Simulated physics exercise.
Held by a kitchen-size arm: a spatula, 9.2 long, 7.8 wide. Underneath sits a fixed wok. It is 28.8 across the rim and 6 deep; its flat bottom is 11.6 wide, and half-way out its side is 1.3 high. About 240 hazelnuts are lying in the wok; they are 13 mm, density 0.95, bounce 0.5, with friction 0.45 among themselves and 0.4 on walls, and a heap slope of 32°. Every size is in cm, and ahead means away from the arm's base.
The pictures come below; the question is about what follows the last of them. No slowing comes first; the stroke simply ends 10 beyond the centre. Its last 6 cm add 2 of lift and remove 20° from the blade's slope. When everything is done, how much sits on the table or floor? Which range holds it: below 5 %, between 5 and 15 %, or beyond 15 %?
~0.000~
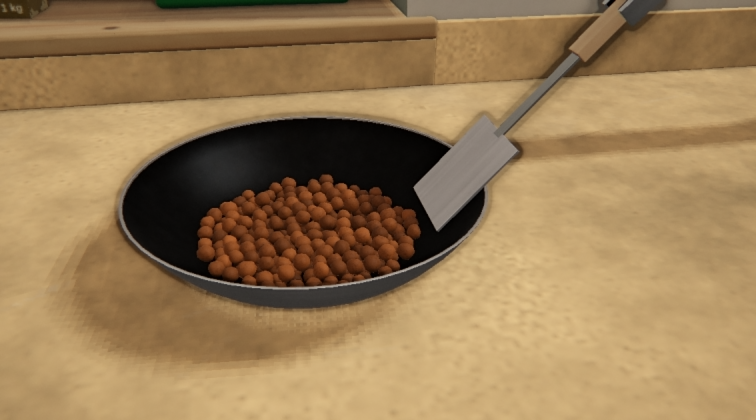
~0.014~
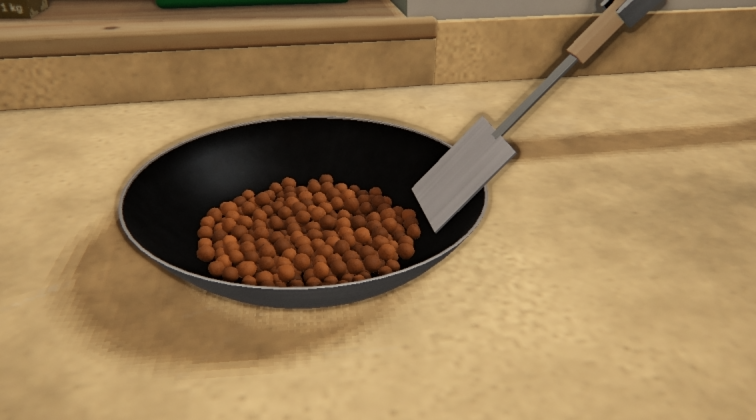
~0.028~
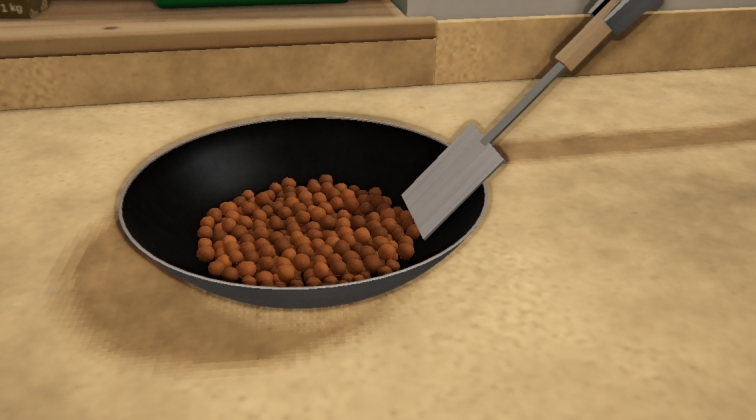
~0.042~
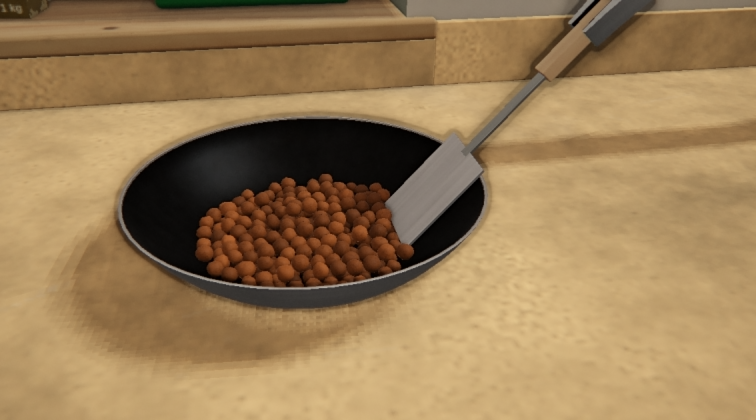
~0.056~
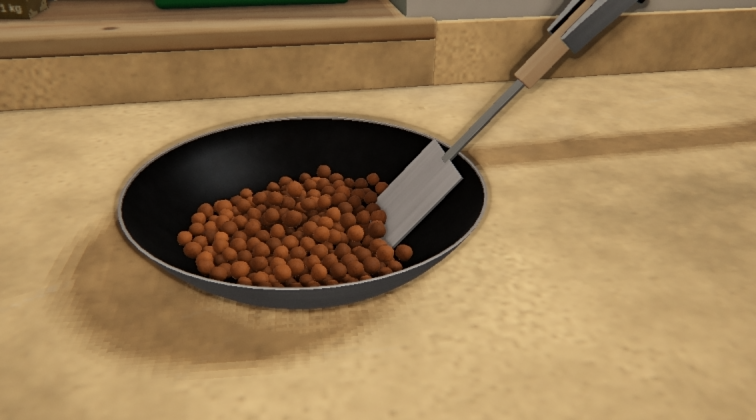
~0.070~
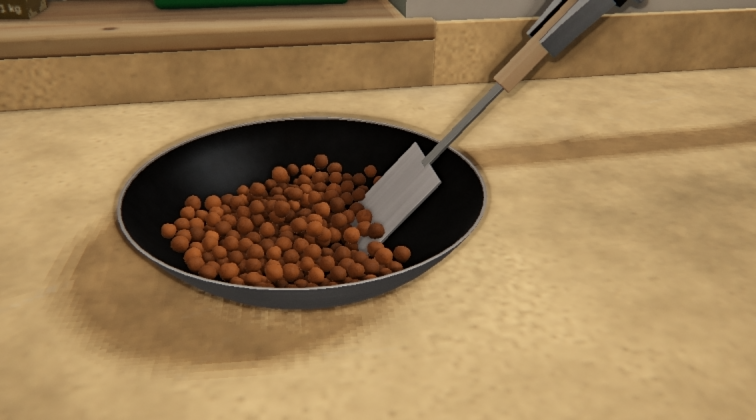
The range beyond 15 %.
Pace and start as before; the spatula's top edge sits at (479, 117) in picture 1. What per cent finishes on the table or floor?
Roughly 40 percent ends on the table or floor.
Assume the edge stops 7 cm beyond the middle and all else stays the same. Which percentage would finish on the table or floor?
It would come to roughly 10 percent.
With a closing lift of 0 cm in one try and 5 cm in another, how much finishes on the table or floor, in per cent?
I'd put it near 30 in a hundred, then near 25 in a hundred.
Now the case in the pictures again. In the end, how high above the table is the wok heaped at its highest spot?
About 4.0 centimetres.
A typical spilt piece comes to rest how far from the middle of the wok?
About 34 cm out from the centre.
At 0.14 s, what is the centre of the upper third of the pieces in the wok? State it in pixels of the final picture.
(212, 209).
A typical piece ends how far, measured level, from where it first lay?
6 cm.
After 0.11 s, sloping 47°, highest piece 8 above the table; 239 in the wok.
After 0.14 s, sloping 42°, highest piece 9 above the table; 239 in the wok.
After 0.36 s, sloping 27°, highest piece 18 above the table; 161 in the wok, 24 on the table or floor, 54 on the blade or in flight.
After 1.41 s, sloping 27°, highest piece 4 above the table; 160 in the wok, 79 on the table or floor.
At rest, 160 in the wok, 79 on the table or floor. That is 33 % on the table or floor.
